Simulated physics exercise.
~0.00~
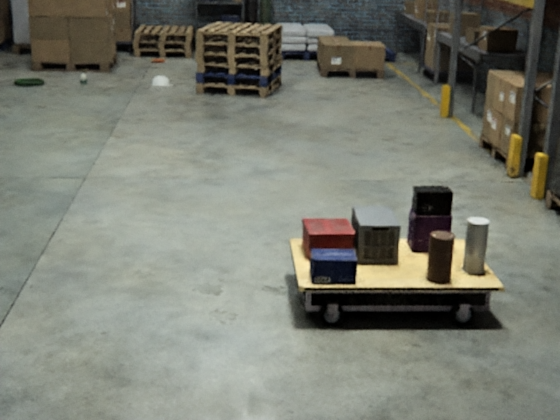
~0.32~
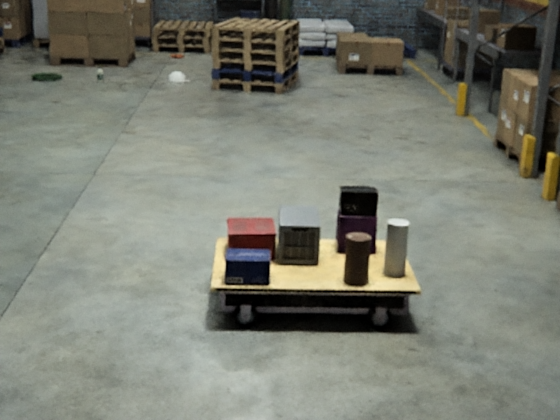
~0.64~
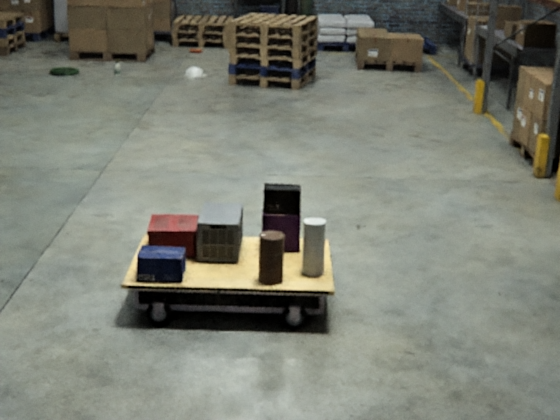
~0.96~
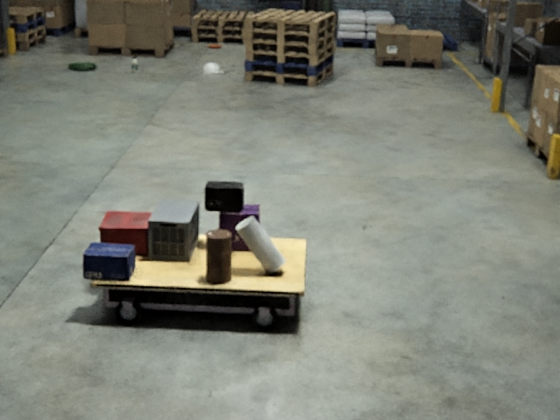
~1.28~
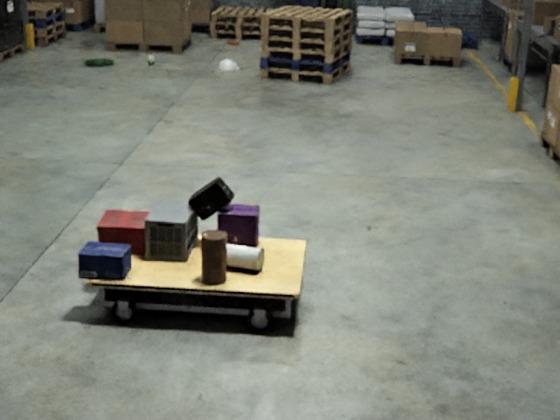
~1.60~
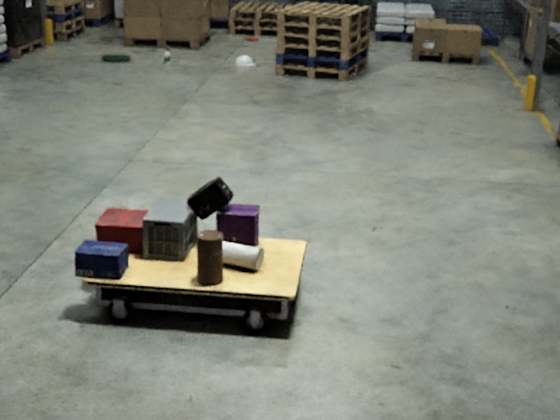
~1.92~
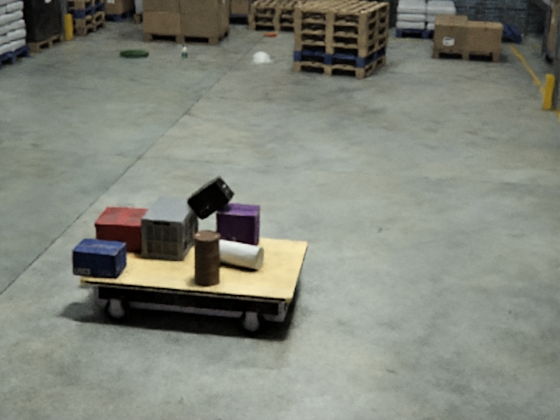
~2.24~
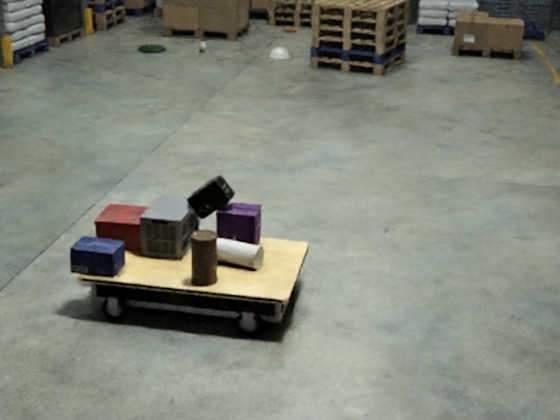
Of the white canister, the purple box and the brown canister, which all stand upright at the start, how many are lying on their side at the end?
One of them is lying on its side at the end, the white canister.
The clip shows a flat wheeled cart carrying boxes, a crate and two canisters leftward across a warehouse floor, then stopping as the load shifts left. The white canister topples onto its side, and the black box slides off the purple box, ending tilted against the grey crate.
